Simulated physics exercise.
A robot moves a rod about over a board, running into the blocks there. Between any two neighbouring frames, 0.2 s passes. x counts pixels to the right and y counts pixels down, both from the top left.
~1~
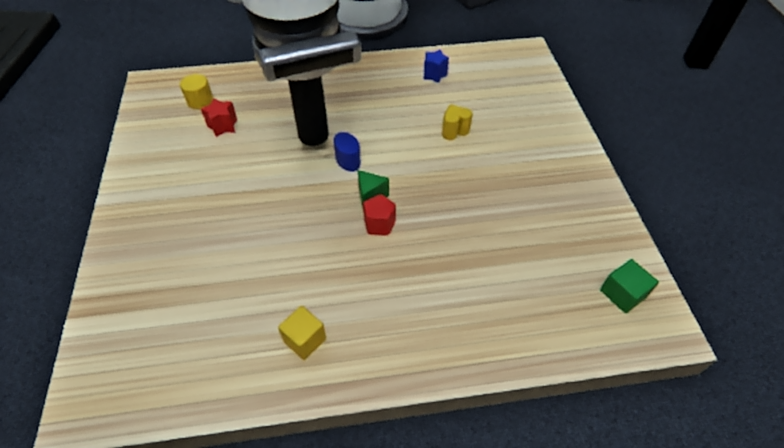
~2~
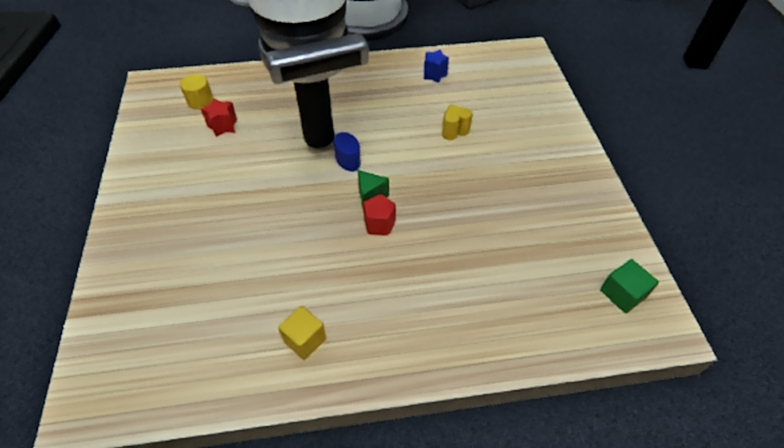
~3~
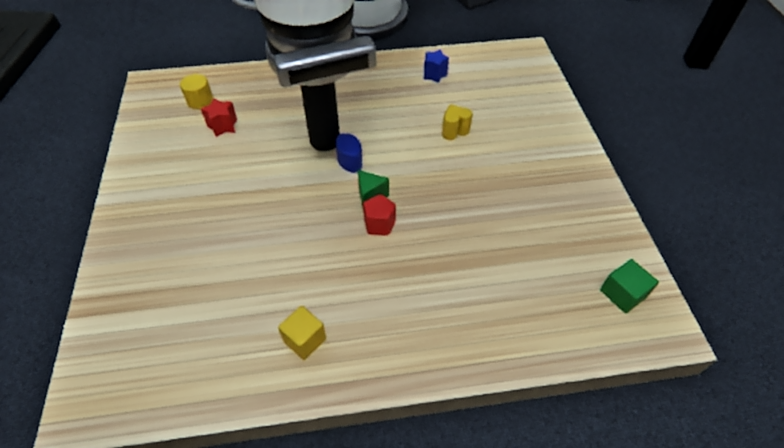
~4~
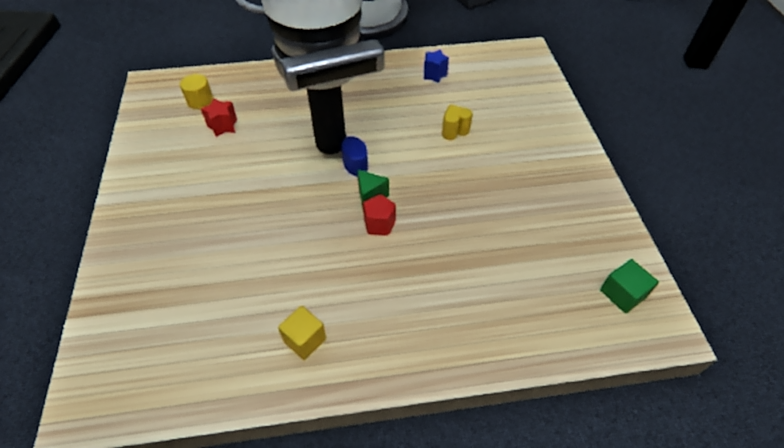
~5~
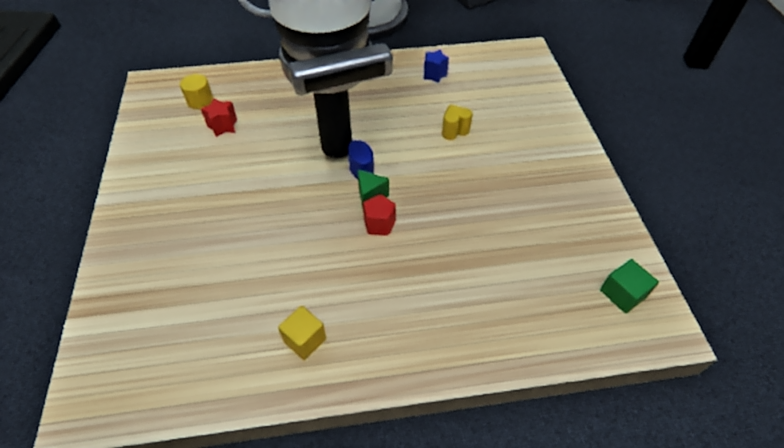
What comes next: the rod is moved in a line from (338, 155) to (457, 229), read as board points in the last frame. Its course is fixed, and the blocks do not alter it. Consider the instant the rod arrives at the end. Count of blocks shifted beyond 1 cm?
The number is one.
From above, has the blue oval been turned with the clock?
In short: Yes.
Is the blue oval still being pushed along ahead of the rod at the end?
In short: Yes.
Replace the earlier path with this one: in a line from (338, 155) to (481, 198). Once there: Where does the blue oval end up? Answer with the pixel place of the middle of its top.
I'd place it at (402, 178), taking the centre of its top.
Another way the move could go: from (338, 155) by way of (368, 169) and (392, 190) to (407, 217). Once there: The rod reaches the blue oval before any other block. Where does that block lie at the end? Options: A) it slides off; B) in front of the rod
B (in front of the rod)
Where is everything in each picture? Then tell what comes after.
Tip of the rod (314, 137), middles of tops, blue oval (347, 142), green triangle (370, 180), red pentagonal block (379, 206), in the first picture.
Rod (320, 139), nothing pushed, in the second picture.
Rod (325, 141), blue oval (348, 143), in the third picture.
Rod (331, 145), blue oval (354, 147), in the fourth picture.
Rod (337, 148), blue oval (360, 151), green triangle (370, 180), red pentagonal block (379, 206), in the fifth picture.
On the path given first. One third of the way, rod (375, 171); blue oval (399, 172), turned 35° clockwise; green triangle (371, 183), turned 15° clockwise.
Two thirds of the way, rod (417, 197); blue oval (444, 198), turned 40° clockwise; green triangle (371, 184), turned 20° clockwise.
At the end, rod (458, 223); blue oval (489, 225), turned 35° clockwise; green triangle (371, 184), turned 20° clockwise; red pentagonal block unmoved.
